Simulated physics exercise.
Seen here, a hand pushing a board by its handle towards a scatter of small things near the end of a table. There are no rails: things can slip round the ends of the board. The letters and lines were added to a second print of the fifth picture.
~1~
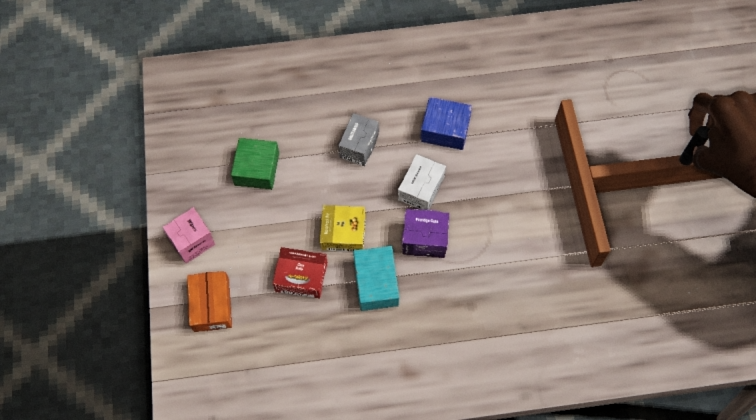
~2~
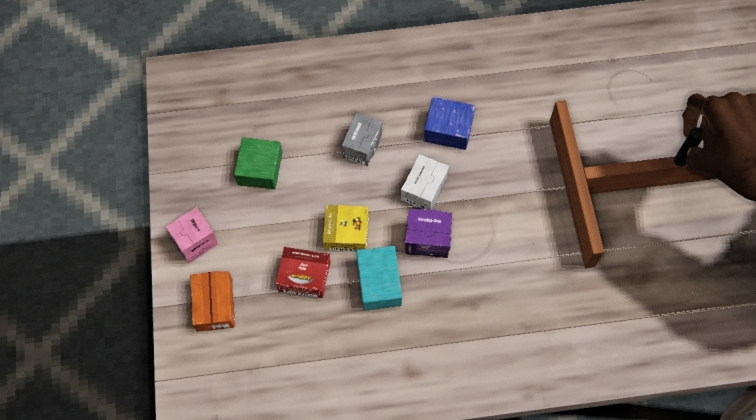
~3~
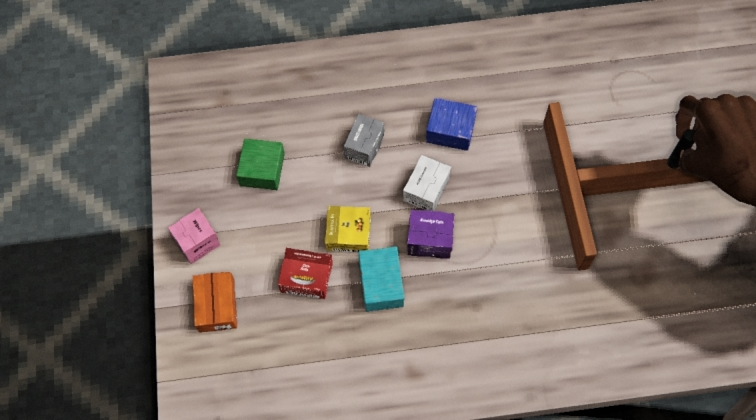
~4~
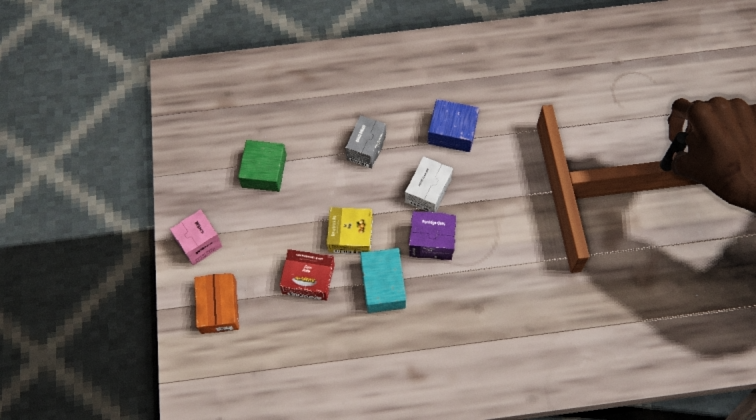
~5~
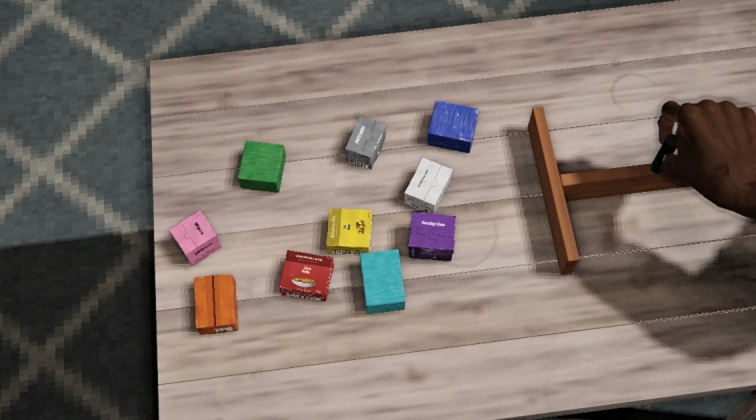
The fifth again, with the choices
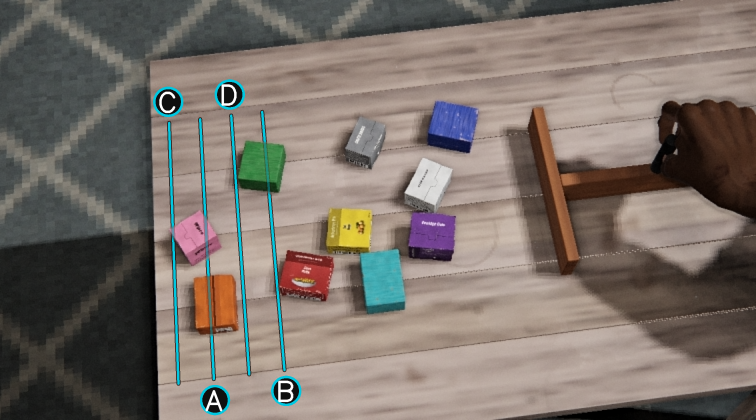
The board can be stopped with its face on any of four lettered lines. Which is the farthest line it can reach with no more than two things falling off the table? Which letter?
The farthest such stop is D.
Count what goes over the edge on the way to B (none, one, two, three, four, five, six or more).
In all, none.
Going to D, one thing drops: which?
It is the pink box.
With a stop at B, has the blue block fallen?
By then, no.
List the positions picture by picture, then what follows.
The first frame shows white packet (422, 183); red packet (301, 273); yellow packet (343, 228).
The second frame shows board (579, 174); grey box (362, 140).
The third frame shows board (573, 176); turquoise block (381, 279).
The fourth frame shows board (565, 178); orange box (217, 303).
The fifth frame shows board (555, 181); blue block (453, 127); white packet (428, 187); red packet (307, 276).
On the marked copy, A at (207, 241); B at (273, 233); C at (173, 245); D at (240, 237).
Taking D. A third of the way, board (442, 194); blue block (404, 123); purple packet (418, 243).
Two thirds of the way, board (327, 208); orange box (208, 308); red packet (252, 279).
When it is over, board (239, 219); pink box over the edge; red packet (168, 285); one fallen.
As for the rest, A drops three; B is within the limit but short; C drops seven.
